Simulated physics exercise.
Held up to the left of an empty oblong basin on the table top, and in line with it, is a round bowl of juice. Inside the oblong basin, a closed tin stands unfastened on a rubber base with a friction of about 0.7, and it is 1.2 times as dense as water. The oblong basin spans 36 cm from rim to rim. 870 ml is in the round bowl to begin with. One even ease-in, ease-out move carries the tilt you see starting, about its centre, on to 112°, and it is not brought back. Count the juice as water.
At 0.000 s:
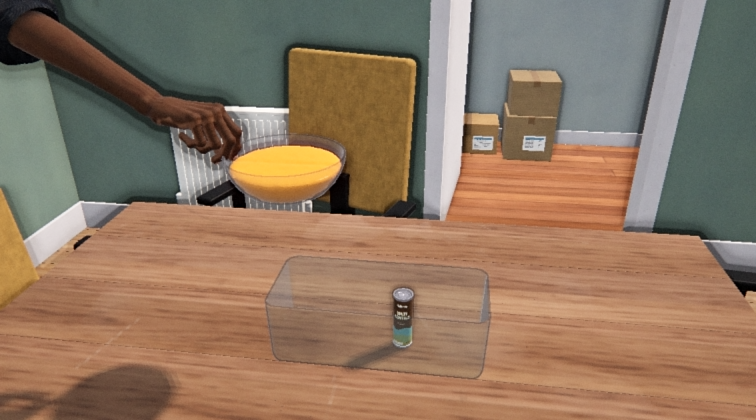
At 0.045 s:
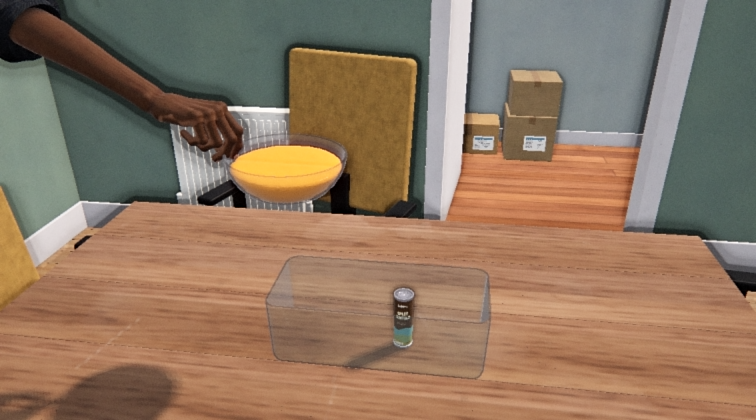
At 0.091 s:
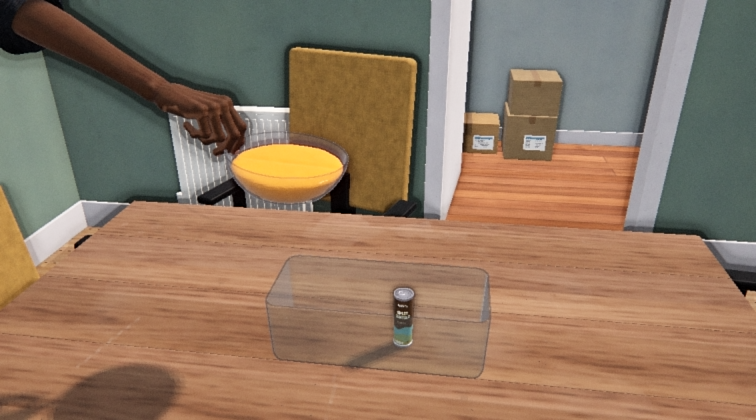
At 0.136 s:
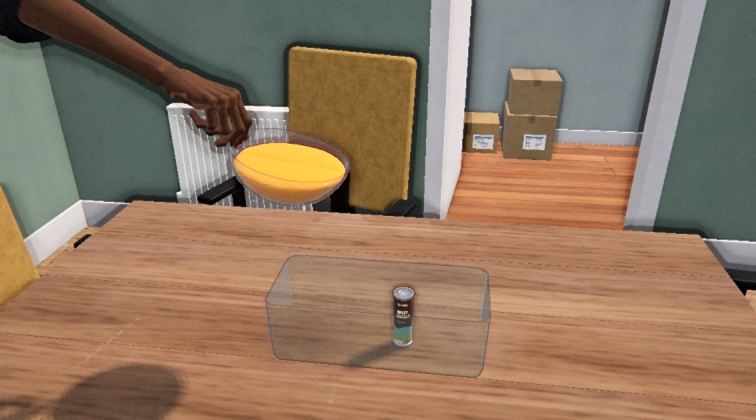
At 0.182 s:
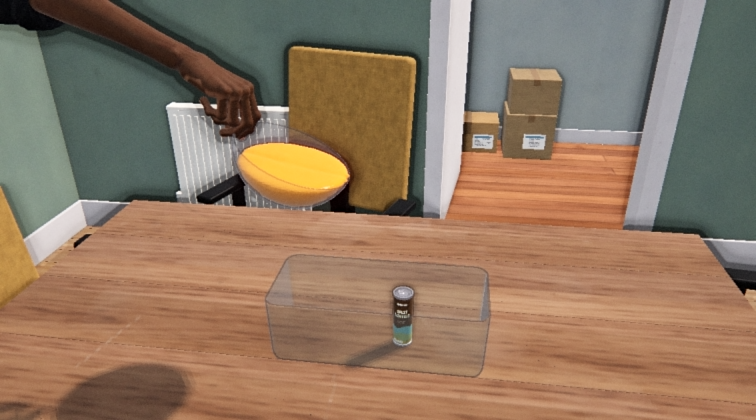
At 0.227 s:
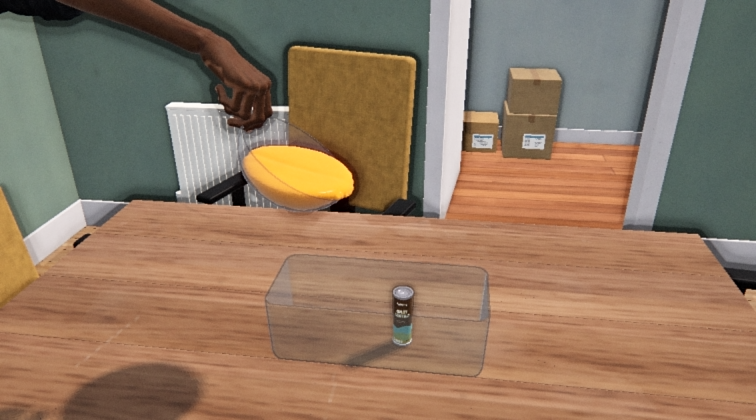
A glass bowl of orange juice tilts steadily to the right beneath a person's hand.
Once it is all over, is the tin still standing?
Looks to me like it can't hold out.
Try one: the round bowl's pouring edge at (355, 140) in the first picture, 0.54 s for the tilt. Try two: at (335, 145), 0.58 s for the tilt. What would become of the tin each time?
The tin overturns the first time and overturns the second time.
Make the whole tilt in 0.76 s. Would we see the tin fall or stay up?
The tin tips over.
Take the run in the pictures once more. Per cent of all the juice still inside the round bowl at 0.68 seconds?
Close to 0 percent of the total.
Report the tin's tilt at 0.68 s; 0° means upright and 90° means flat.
Tilt: Around 15 degrees.
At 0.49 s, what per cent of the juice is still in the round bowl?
Roughly 1 %.
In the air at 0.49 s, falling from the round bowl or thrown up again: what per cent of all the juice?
Roughly 50 percent.
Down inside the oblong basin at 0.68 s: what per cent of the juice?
It works out near 92 per cent.
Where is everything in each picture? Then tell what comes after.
It leans 0°; its right rim is at (344, 158); the juice meets the walls at (233, 160) and (341, 166); the oblong basin's rim runs from (277, 280) to (489, 296); the tin's top is at (403, 296), in the first picture.
It leans 2°; its right rim is at (345, 159); the juice meets the walls at (234, 159) and (342, 167), in the second picture.
It leans 7°; its right rim is at (347, 164); the juice meets the walls at (235, 156) and (343, 168), in the third picture.
It leans 14°; its right rim is at (348, 171); the juice meets the walls at (238, 154) and (345, 172), in the fourth picture.
It leans 24°; its right rim is at (348, 181); the juice meets the walls at (241, 152) and (348, 175), in the fifth picture.
It leans 36°; its right rim is at (345, 192); the juice meets the walls at (247, 154) and (330, 174); 6 per cent is over the edge, in the sixth picture.
Then, 0.49 s in, the tilt is 104° and 1 per cent is still to pour; the tin stands where it began.
Then, 0.68 s in, the tilt is 112° and 0 per cent is still to pour; the tin leans 13°.
Then, 0.87 s in, the tilt is 112° and 0 per cent is still to pour; the tin leans 16°.
Then, 1.09 s in, the tilt is 112° and 0 per cent is still to pour; the tin lies on its side.
Finally, the tin lies on its side.
